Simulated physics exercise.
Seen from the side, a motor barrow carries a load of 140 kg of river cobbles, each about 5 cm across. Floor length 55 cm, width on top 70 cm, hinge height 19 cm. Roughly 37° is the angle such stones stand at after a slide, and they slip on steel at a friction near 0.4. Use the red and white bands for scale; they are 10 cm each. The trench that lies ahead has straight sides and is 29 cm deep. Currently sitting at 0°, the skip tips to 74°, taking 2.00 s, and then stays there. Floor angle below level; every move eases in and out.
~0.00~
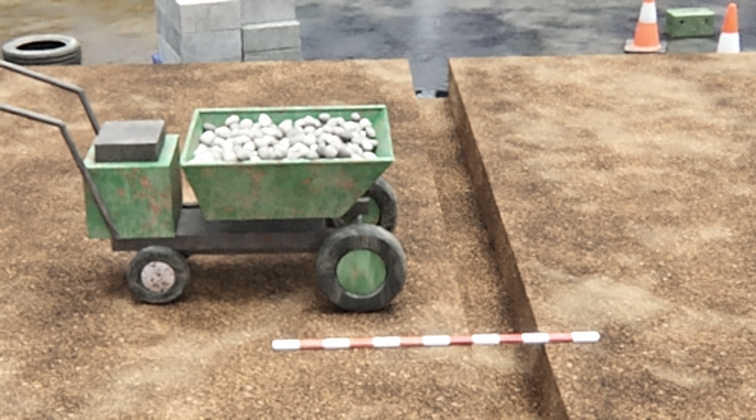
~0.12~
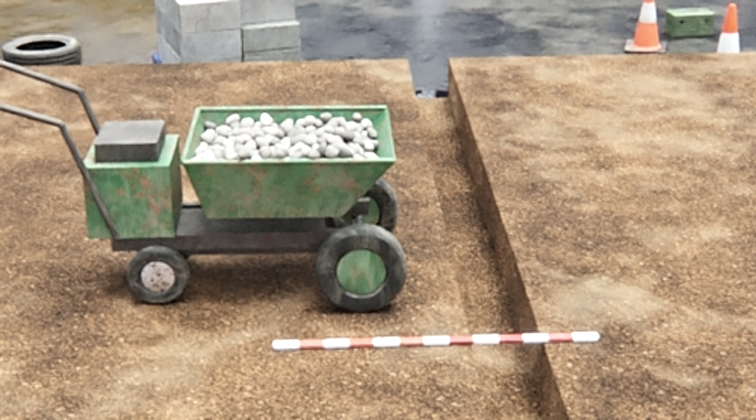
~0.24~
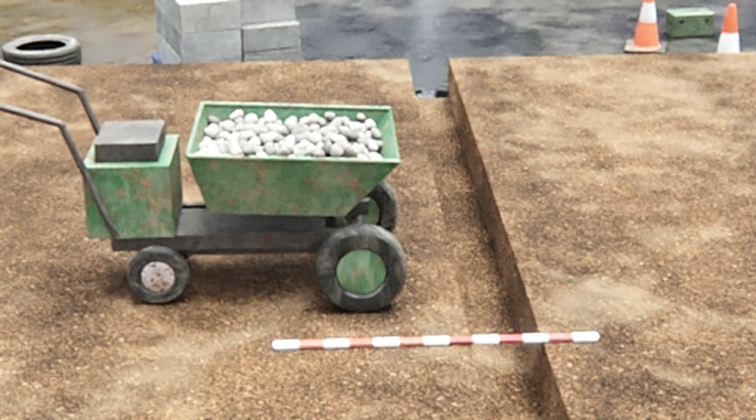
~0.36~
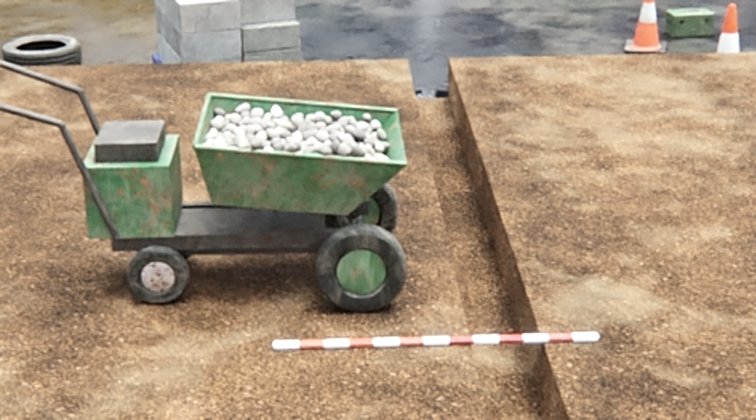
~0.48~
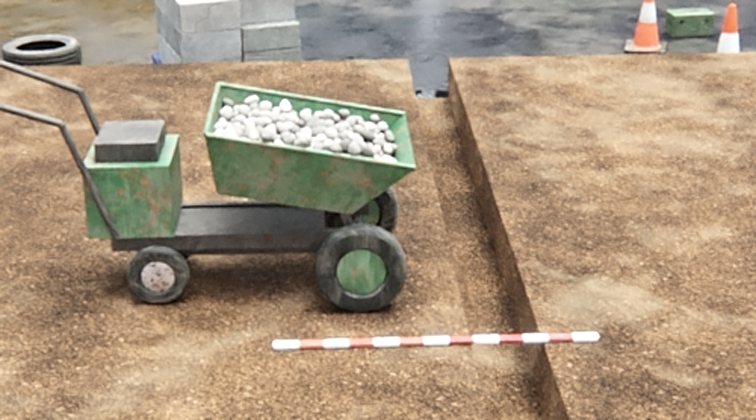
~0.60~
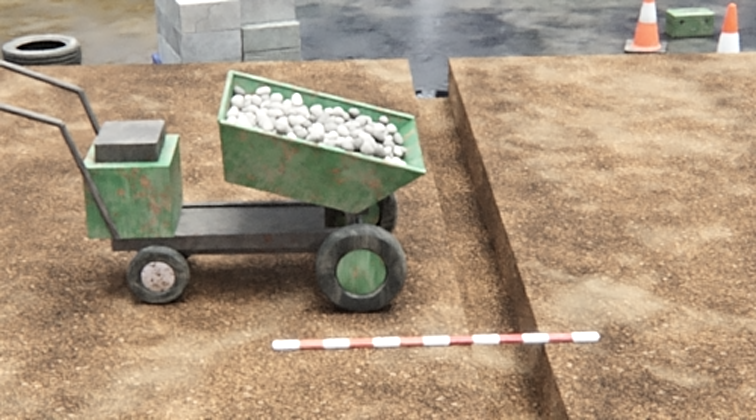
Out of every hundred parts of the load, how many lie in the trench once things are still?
Around 64 out of 100.
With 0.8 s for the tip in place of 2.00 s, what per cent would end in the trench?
Probably about 45 in a hundred.
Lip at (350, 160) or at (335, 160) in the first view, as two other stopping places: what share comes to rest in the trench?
About 95 per cent from the first spot, about 90 from the second.
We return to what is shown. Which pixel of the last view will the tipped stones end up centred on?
I'd put it close to (507, 302).
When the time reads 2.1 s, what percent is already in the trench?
By that moment, roughly 40 per cent of the load.
After 1.5 s the floor is at 62°; 96 % in the skip, 4 % in the trench; the foremost stones are at (509, 283).
After 2.1 s the floor is at 74°; 30 % in the skip, 38 % in the trench, 31 % past the trench; the foremost stones are at (651, 279).
After 2.5 s the floor is at 74°; 9 % in the skip, 53 % in the trench, 38 % past the trench; the foremost stones are at (710, 276).
After 4.4 s the floor is at 74°; 0 % in the skip, 64 % in the trench, 36 % past the trench; the foremost stones are at (724, 273).
